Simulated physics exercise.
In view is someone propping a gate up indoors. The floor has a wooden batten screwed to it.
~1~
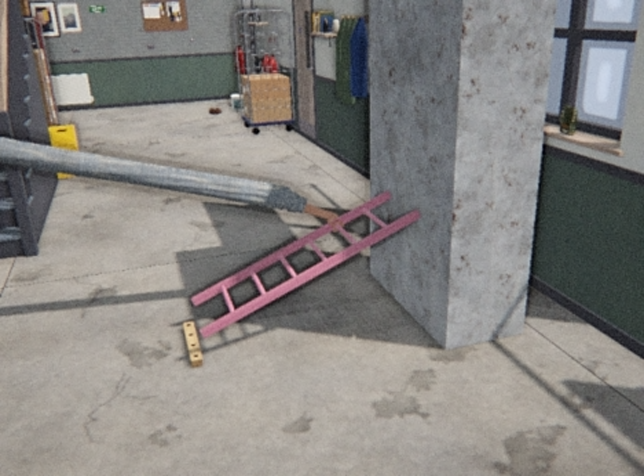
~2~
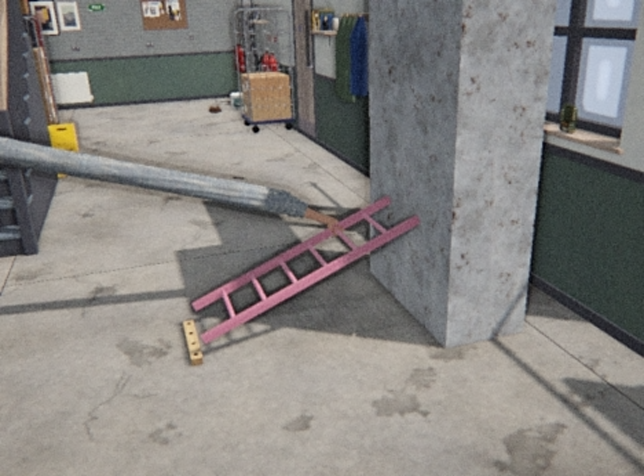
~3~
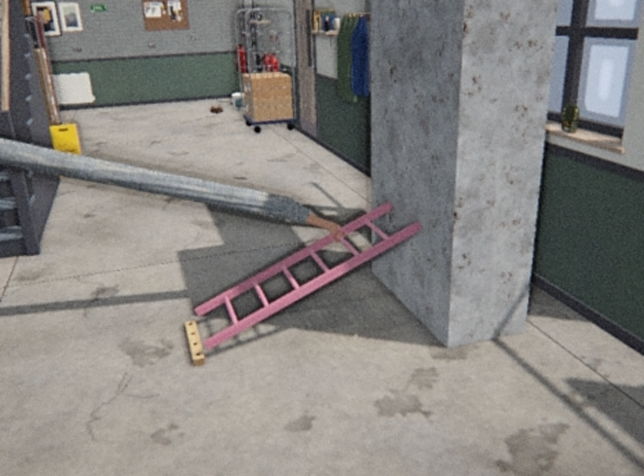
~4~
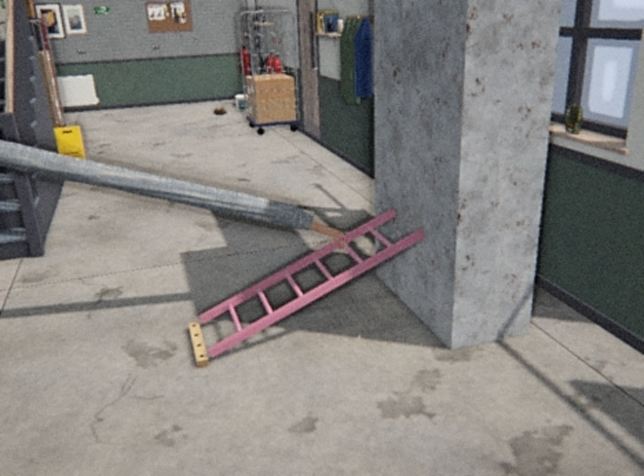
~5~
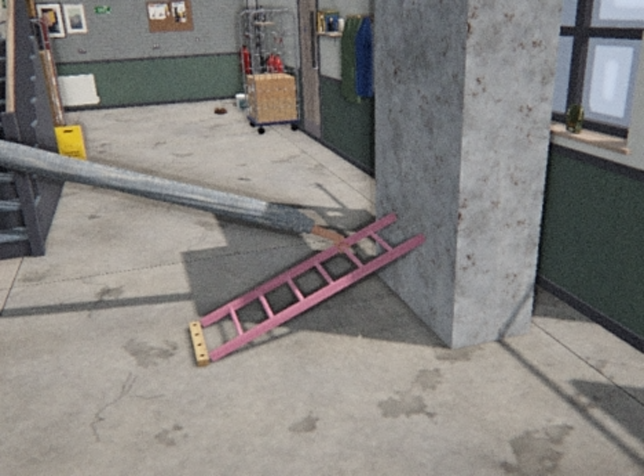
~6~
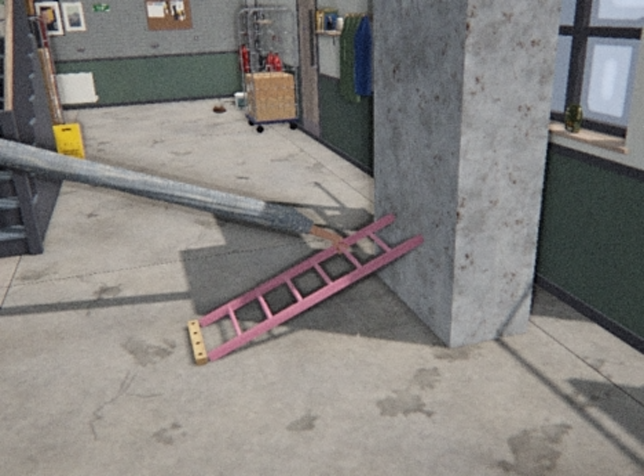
A pink ladder-like gate shifts slightly down toward a wooden batten beside a grey pillar.
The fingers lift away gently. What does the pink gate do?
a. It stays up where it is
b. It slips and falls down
Option a: It stays up where it is.
Then, 0.10 s later than the last frame, pink gate moving near (308, 283).
Then, 0.30 s later than the last frame, pink gate at rest near (308, 283).
When it is over, the pink gate holds its place, near (308, 283).
